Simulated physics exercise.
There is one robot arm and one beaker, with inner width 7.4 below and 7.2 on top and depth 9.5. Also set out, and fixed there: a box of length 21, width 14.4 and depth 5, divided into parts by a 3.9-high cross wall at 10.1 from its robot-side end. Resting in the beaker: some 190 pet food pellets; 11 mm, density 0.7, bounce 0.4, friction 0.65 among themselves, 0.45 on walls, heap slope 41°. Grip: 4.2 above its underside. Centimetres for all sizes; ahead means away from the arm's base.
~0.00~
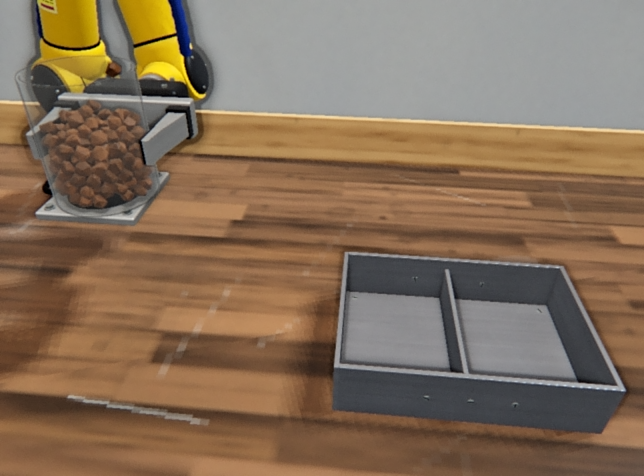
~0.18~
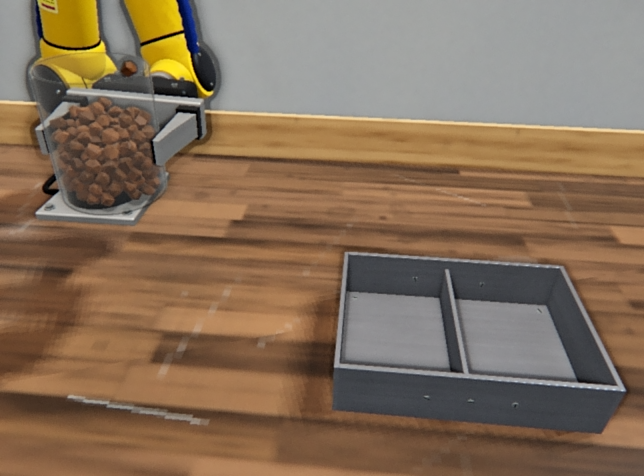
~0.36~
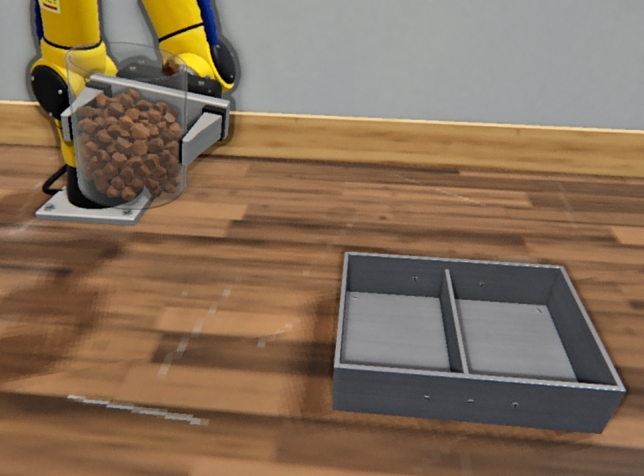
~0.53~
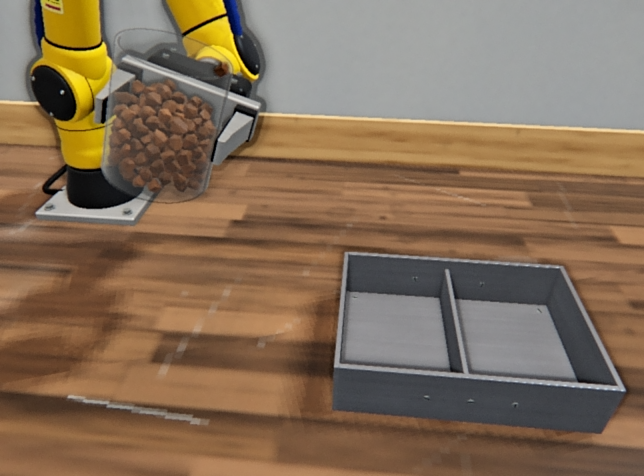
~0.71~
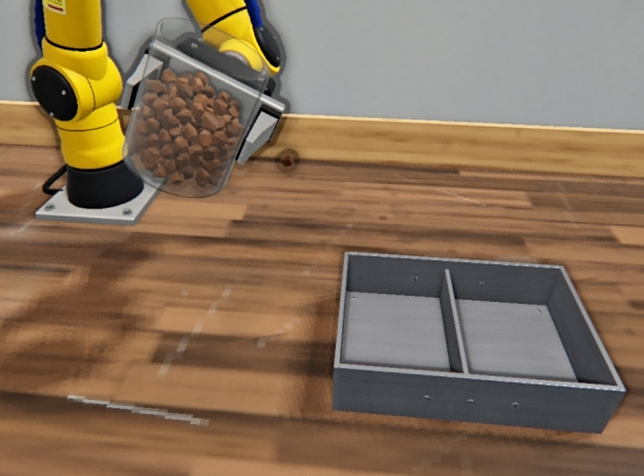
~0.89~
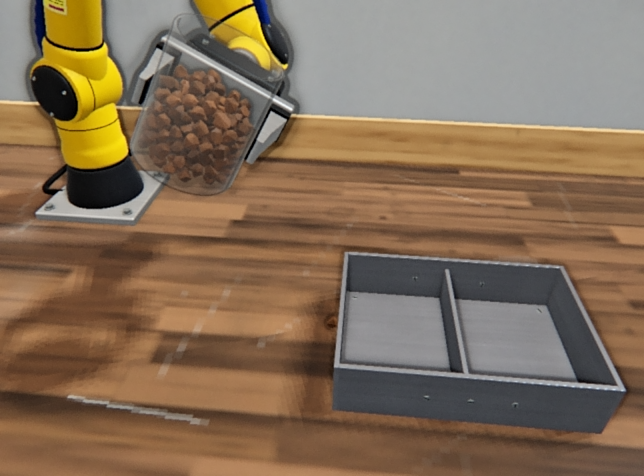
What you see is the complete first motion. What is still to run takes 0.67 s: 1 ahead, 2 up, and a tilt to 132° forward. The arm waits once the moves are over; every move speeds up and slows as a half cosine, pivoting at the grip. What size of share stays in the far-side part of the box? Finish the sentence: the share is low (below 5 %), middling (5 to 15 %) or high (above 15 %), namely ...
The share is low, below 5 %.
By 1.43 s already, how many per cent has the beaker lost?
I'd put it at some 5 percent.
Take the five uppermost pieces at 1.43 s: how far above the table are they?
Around 28 cm, I reckon.
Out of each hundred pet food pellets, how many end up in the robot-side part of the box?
About 15 %.
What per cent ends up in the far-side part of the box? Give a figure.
Around 0 percent.
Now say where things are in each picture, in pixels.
The first frame shows beaker middle at (95, 137), level; upper third of the load around (94, 132), from x 50 to 145, top at y 70; 186 in the beaker.
The second frame shows beaker middle at (105, 135), tilted 3° forward; upper third of the load around (104, 130), from x 55 to 155, top at y 70.
The third frame shows beaker middle at (132, 128), tilted 10° forward; upper third of the load around (127, 123), from x 85 to 175, top at y 70.
The fourth frame shows beaker middle at (166, 119), tilted 18° forward; upper third of the load around (158, 113), from x 115 to 220, top at y 70.
The fifth frame shows beaker middle at (194, 113), tilted 25° forward; upper third of the load around (185, 104), from x 135 to 285, top at y 75; 185 in the beaker, 1 in flight or on a rim.
The sixth frame shows beaker middle at (205, 110), tilted 28° forward; upper third of the load around (196, 102), from x 145 to 330, top at y 75; 185 in the beaker, 1 in flight or on a rim.
After 1.16 s, tilted 64° forward, highest piece 26 above the table; 185 in the beaker, 1 on the table or floor.
After 1.43 s, tilted 122° forward, highest piece 27 above the table; 175 in the beaker, 1 in the robot-side part, 1 on the table or floor, 9 in flight or on a rim.
After 1.76 s, tilted 132° forward, highest piece 19 above the table; 99 on the table or floor, 25 in the robot-side part, 17 in the beaker, 45 in flight or on a rim.
After 2.81 s, tilted 132° forward, highest piece 6 above the table; 159 on the table or floor, 27 in the robot-side part.
At rest, 159 on the table or floor, 27 in the robot-side part. That is 0 % in the far-side part of the box.
